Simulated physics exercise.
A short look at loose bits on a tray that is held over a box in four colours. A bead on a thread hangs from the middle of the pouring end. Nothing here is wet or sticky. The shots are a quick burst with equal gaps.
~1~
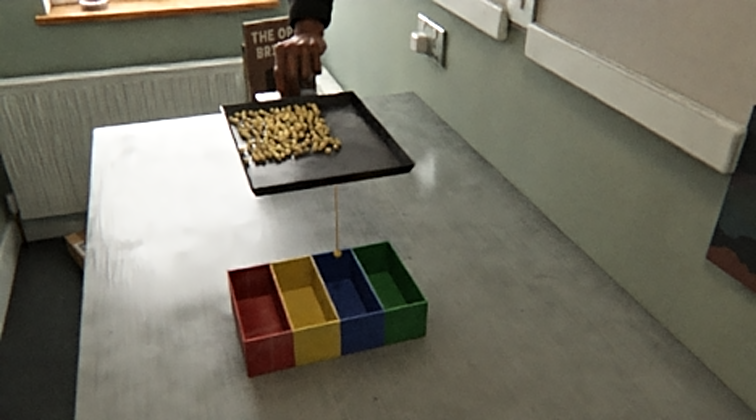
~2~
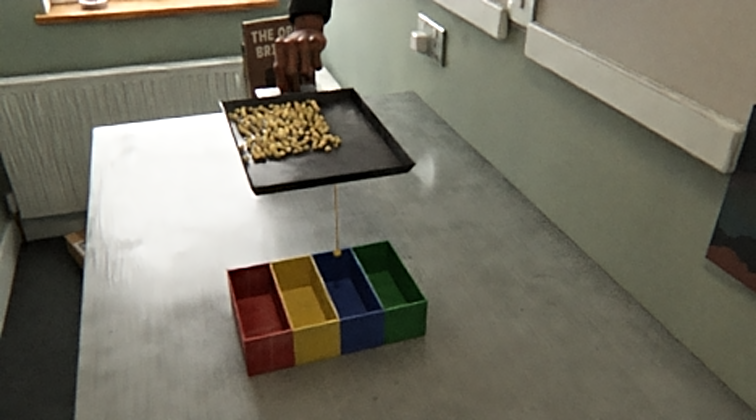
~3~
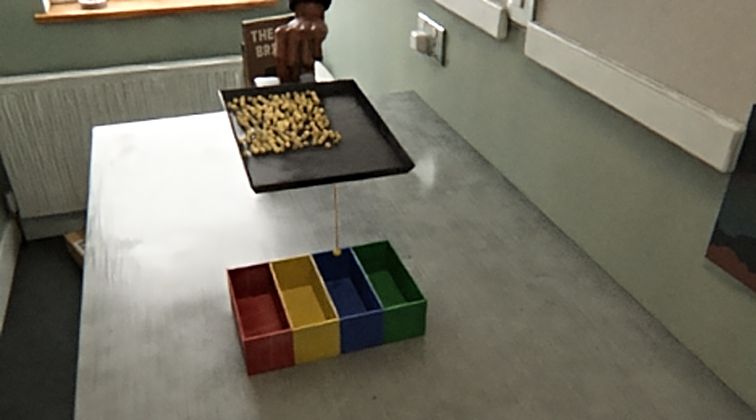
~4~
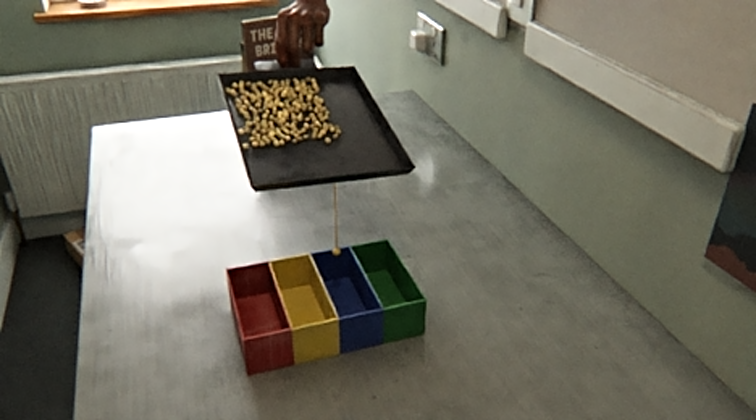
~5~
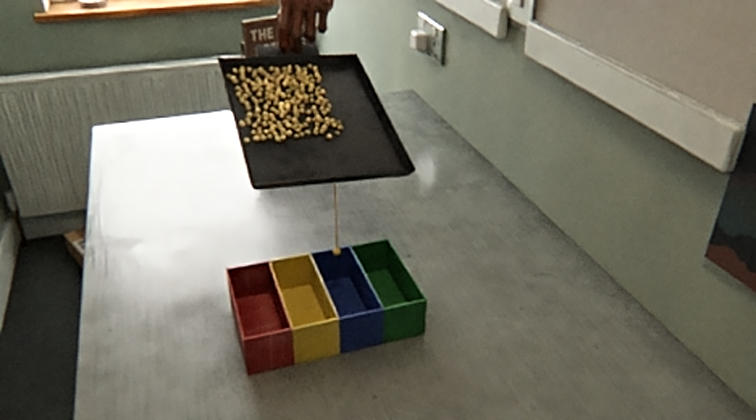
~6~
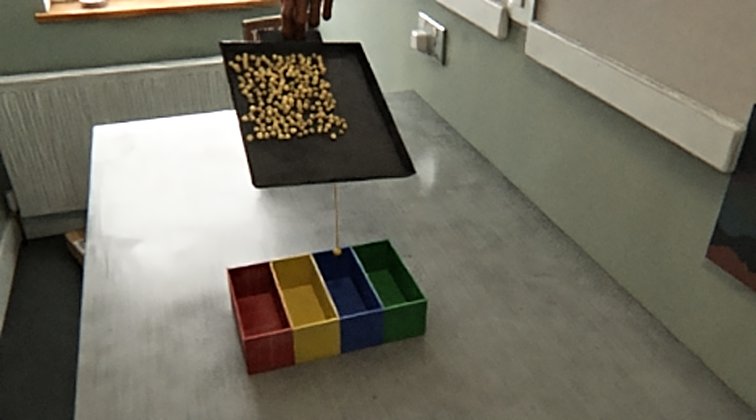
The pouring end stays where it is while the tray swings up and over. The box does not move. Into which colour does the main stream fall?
It favours the green compartment.
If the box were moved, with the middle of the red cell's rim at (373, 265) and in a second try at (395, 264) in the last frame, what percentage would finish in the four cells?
Roughly 80 per cent, and 70 per cent.
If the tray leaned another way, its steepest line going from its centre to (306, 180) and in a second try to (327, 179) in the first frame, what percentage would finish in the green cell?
First some 0, then 10 per cent.
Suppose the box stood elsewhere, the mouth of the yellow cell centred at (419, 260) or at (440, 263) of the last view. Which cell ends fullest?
In turn: The yellow cell; the red cell.
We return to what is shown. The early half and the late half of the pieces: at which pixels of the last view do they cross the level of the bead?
The first part at (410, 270); the rest at (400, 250).
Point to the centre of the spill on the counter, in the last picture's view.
At about (466, 306).
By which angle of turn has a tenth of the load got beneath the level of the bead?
At some 65 degrees.
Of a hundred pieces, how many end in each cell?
Red cell: 0 %, yellow cell: 10 %, blue cell: 10 %, green cell: 30 %.
Soon, tray tipped steeply; about a quarter on the tray; a small part in the green cell; a small part in the blue cell; a stray few in the yellow cell; about half falling or outside the box.
A while on, tray tipped past a quarter turn; about a third in the green cell; a small part in the blue cell; a small part in the yellow cell; a stray few in the red cell; about half falling or outside the box.
Towards the end, tray tipped past a quarter turn; about a third in the green cell; a small part in the blue cell; a small part in the yellow cell; a stray few in the red cell; about half falling or outside the box.
Finally, tray tipped past a quarter turn; about a third in the green cell; a small part in the blue cell; a small part in the yellow cell; a stray few in the red cell; about half outside the box.
